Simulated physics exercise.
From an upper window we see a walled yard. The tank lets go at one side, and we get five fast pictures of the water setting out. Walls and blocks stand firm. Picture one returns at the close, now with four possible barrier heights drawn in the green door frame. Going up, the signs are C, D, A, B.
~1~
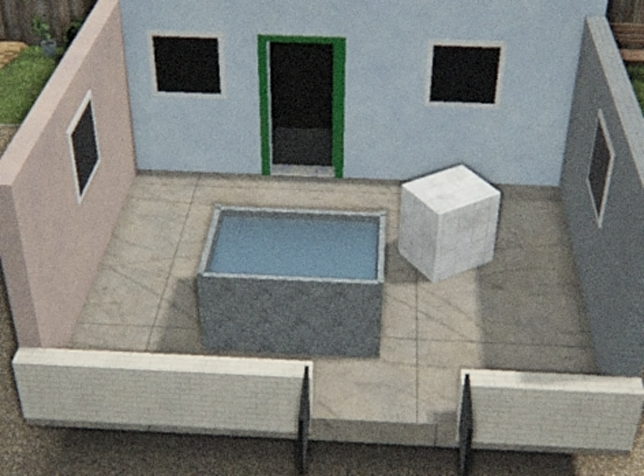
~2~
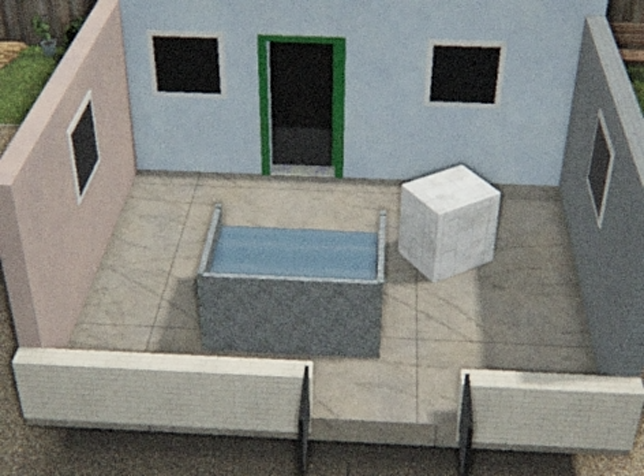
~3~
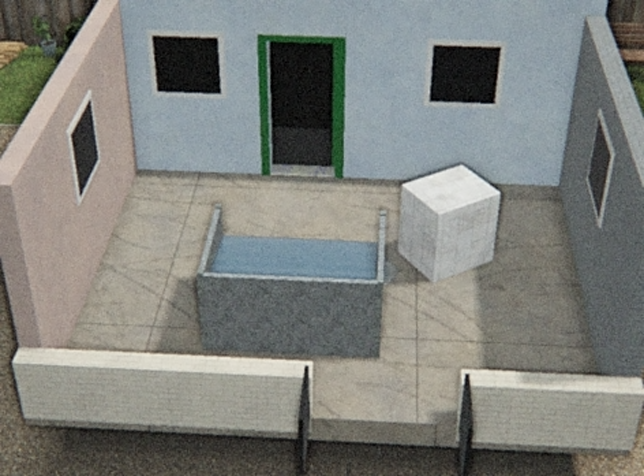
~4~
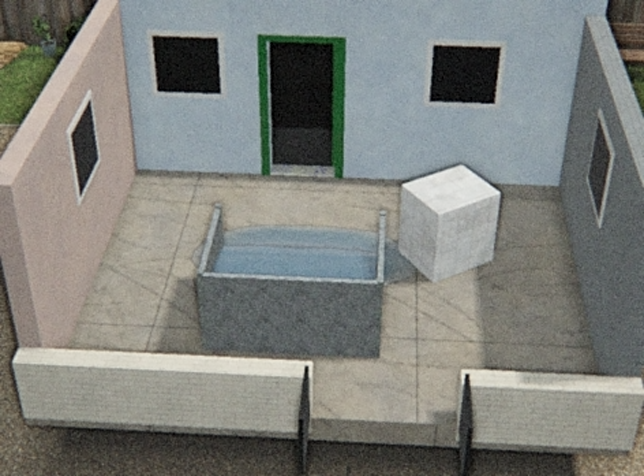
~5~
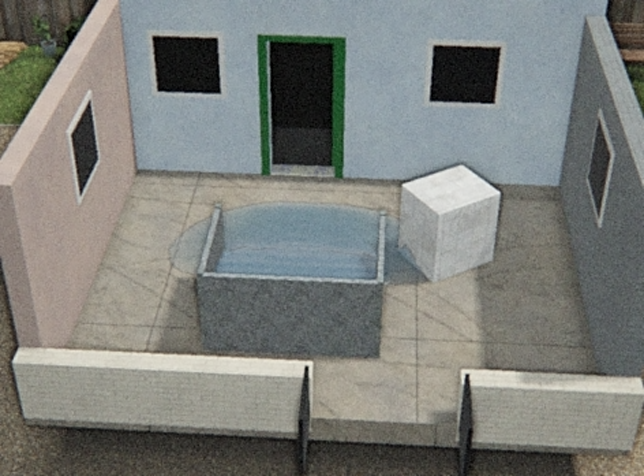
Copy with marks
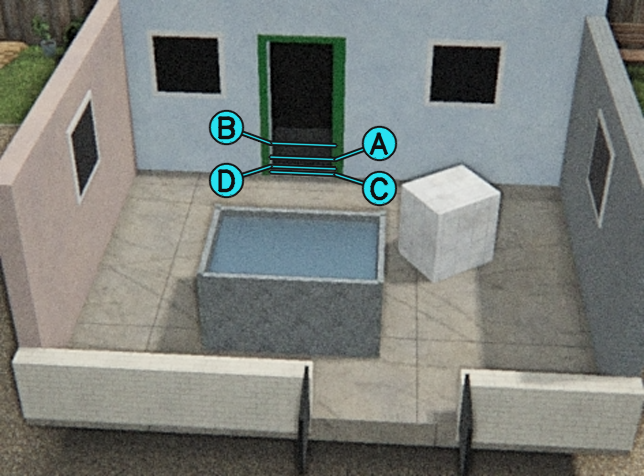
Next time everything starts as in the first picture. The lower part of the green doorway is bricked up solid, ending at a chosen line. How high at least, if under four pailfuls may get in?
Height B.
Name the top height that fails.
A.
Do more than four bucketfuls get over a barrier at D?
Yes, it does.
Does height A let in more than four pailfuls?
Yes.
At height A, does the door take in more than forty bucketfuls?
No, it does not.
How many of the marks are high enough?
One.
In cyan, A at (302, 158); B at (302, 144); C at (303, 173); D at (303, 167); from the bottom up C, D, A, B.
For height A, some 15 bucketfuls get in.
For height B, a bucket or two gets in.
For height C, dozens of bucketfuls pour in.
For height D, dozens of bucketfuls pour in.
